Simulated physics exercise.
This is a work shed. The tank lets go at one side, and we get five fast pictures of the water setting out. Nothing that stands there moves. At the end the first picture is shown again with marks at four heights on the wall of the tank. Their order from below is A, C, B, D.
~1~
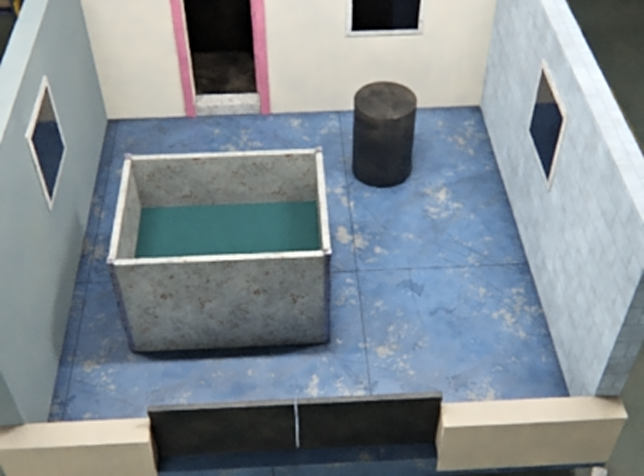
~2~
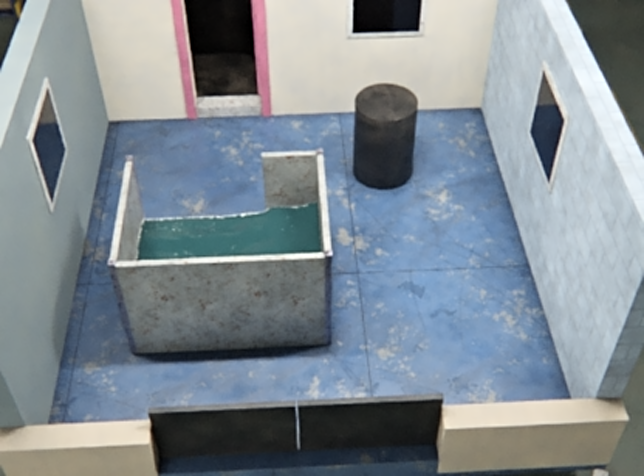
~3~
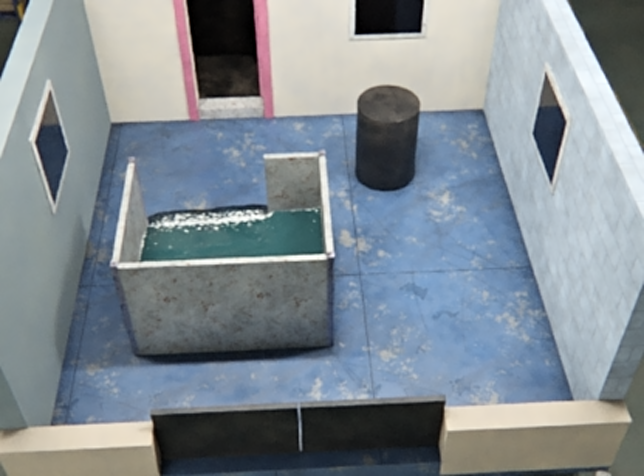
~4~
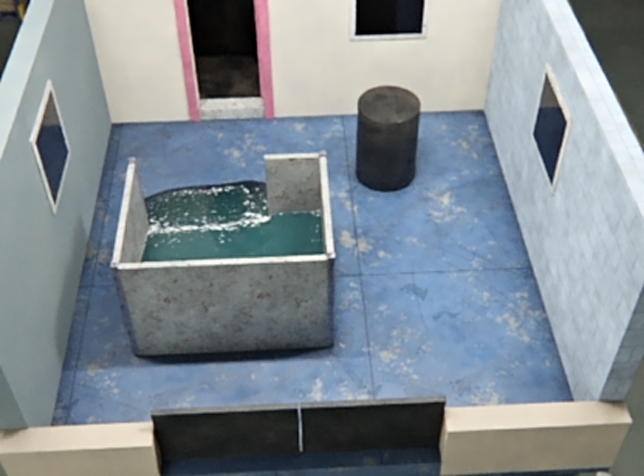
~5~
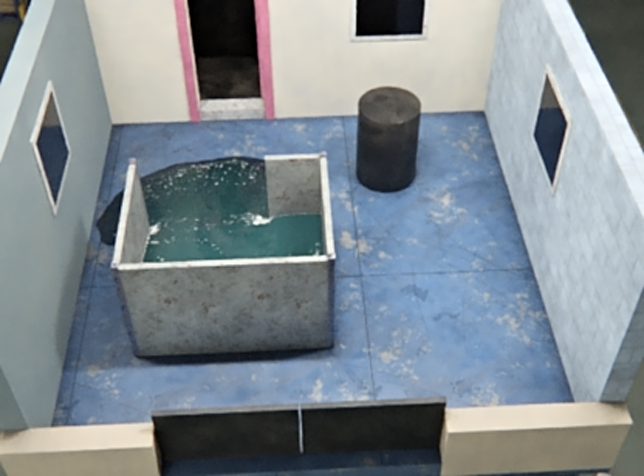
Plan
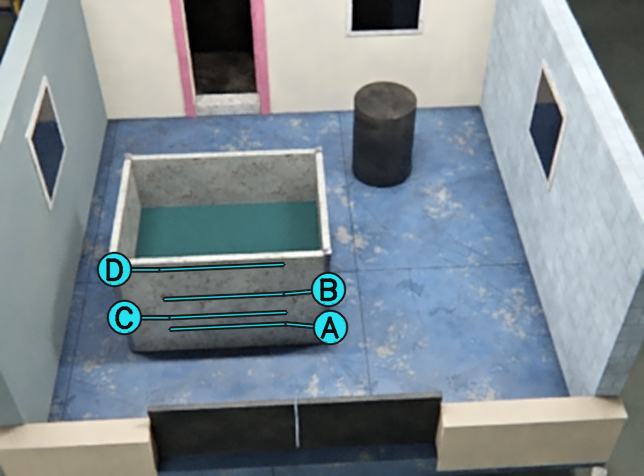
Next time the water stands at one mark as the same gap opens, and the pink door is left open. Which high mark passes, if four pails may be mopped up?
Choose A.
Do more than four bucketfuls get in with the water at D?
Yes.
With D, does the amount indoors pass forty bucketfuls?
Yes, it does.
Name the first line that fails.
It is C.
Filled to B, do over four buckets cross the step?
Yes, that goes wrong.
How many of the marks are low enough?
One of them.
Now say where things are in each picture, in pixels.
Water in the tank at rest, its middle at (228, 251); foot of the pink doorway at (229, 114); shut gate at (296, 408).
Water covers 2 % of the ground, its front hidden from here.
Water covers 4 % of the ground, its front hidden from here.
Water covers 8 % of the ground, its front hidden from here.
Water covers 14 % of the ground, its front hidden from here.
On the marked copy, A at (228, 326); B at (224, 296); C at (227, 315); D at (220, 267); from the bottom up A, C, B, D.
With A, a bucket or two gets in.
With B, dozens of bucketfuls pour in.
With C, about 9 bucketfuls get in.
With D, dozens of bucketfuls pour in.
